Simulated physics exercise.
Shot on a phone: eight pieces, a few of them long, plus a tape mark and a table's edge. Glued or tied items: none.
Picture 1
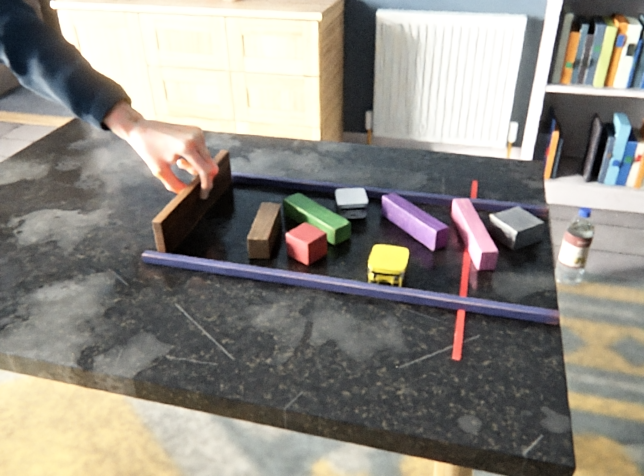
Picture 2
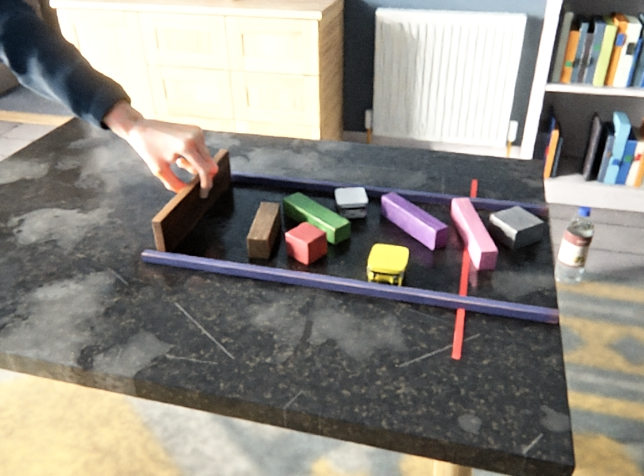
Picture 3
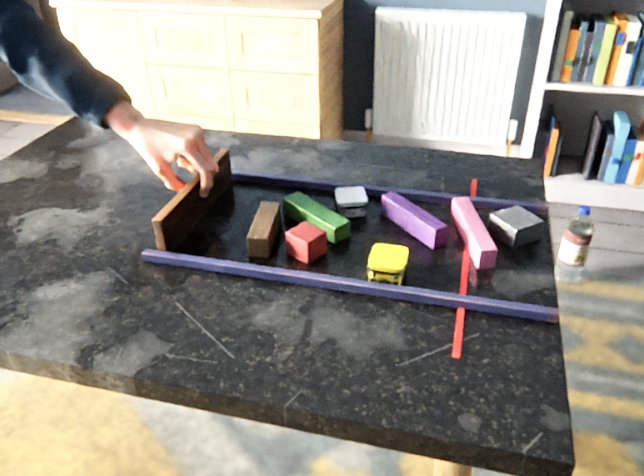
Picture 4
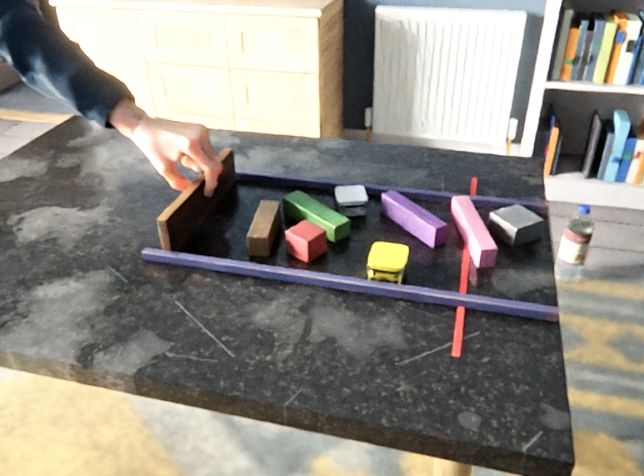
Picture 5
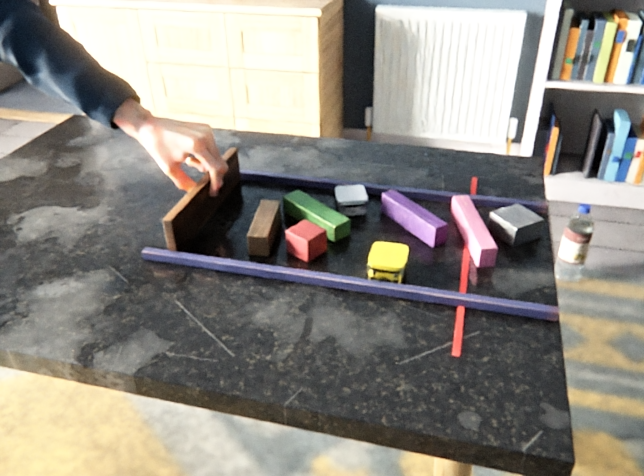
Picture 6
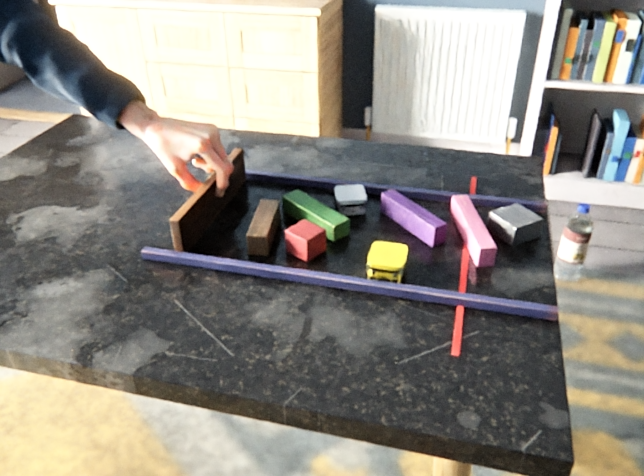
A hand slid an upright brown board slowly a short way to the right between two long rails on a dark table, while the coloured blocks and yellow case ahead of it stayed still.
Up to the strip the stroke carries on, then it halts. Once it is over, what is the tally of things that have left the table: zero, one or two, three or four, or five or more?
A tally of one or two.
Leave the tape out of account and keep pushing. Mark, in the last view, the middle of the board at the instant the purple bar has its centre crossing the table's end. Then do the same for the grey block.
Middle: Roughly (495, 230); roughly (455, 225).
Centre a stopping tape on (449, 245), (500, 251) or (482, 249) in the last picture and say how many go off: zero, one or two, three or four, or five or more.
In turn: Not one; three to four; one to two.
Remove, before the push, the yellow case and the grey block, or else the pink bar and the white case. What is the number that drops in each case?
Taking the two tries in turn, it comes to 0 and 0.
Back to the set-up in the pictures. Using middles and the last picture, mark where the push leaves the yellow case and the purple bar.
Yellow case: About (540, 289); purple bar: About (532, 239).
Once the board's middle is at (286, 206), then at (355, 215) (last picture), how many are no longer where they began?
First 3, then 6.
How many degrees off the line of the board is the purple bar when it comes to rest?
Roughly 30° out of line.
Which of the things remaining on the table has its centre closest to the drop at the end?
That's the pink bar.
Soon after, none off yet; grey block at rest near (515, 225); pink bar at rest near (472, 229); purple bar at rest near (412, 217).
Then, none off yet; grey block at rest near (515, 225); pink bar at rest near (472, 229); purple bar moved a little near (427, 221).
Further on, none off yet; grey block moved a little near (529, 224); pink bar moved a little near (505, 229); purple bar moved about its own width near (492, 233).
At rest, the number that fall off is one or two; fallen, grey block.
